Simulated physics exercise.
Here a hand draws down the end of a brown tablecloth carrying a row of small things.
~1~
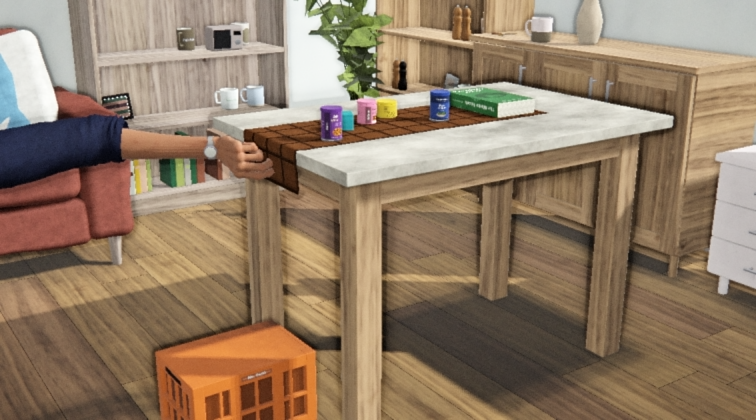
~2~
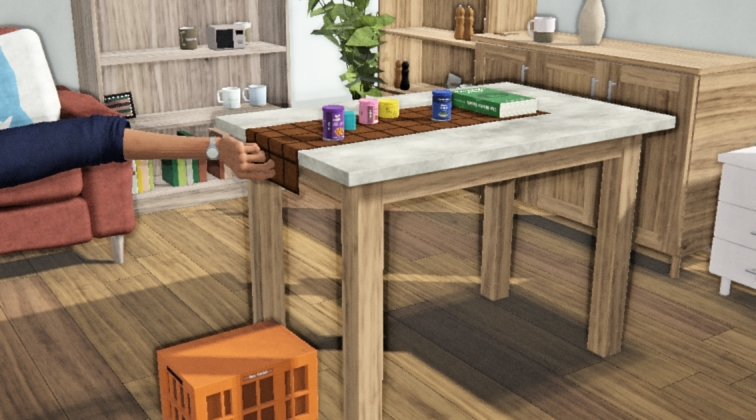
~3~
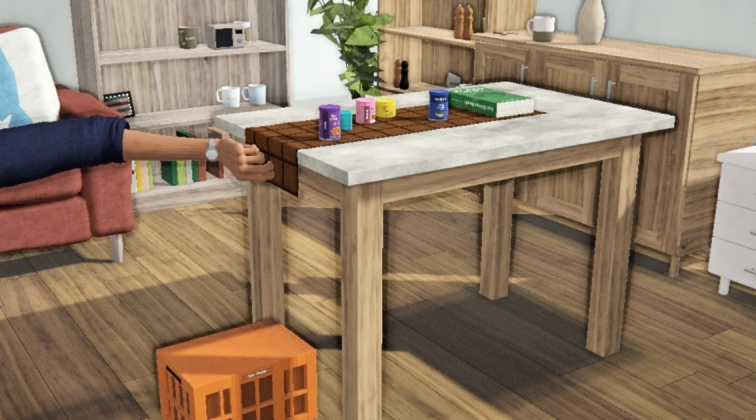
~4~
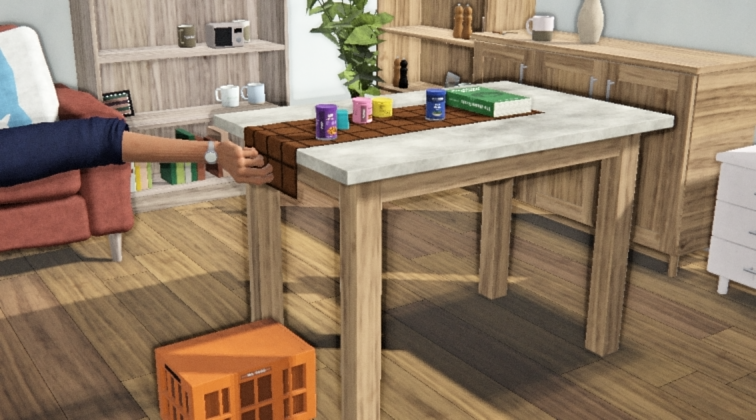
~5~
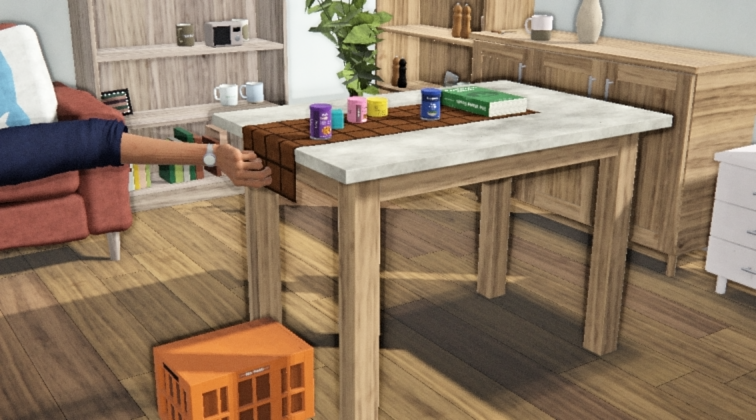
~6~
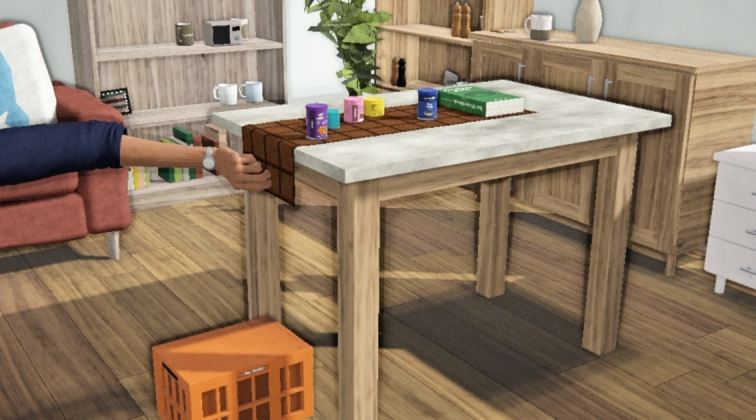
A hand at the left slowly drew down the end of a brown tablecloth, and the row of small colorful containers and the green book on it shifted slightly left across the pale tabletop.
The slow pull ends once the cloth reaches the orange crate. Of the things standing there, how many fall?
By the end, four will have gone over.
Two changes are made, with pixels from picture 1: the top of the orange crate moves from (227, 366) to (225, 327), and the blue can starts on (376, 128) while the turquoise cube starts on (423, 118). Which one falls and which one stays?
The blue can does not stay aboard, and the turquoise cube stays aboard.
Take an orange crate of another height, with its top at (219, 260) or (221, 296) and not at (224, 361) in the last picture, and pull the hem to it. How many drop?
Counts: 1 / 2.
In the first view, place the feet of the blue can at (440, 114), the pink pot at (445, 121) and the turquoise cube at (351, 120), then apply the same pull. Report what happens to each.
Here's what happens: The blue can remains aboard, the pink pot remains aboard, the turquoise cube leaves its perch.
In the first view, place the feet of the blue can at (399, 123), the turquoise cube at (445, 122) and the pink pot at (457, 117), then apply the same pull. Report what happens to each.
In the end the blue can is no longer on top, the turquoise cube is still on top, and the pink pot is still on top.
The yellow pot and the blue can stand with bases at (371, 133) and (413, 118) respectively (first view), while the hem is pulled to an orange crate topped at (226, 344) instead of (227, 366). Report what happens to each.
As for the yellow pot, it leaves the top; as for the blue can, it stays in place.
Early on, hem near (268, 249); purple can gone.
Midway, hem near (268, 297); purple can, turquoise cube and pink pot gone.
Near the end, hem on the crate; purple can, turquoise cube, pink pot and yellow pot gone.
Finally, hem on the crate; purple can, turquoise cube, pink pot and yellow pot gone. It carries off four.
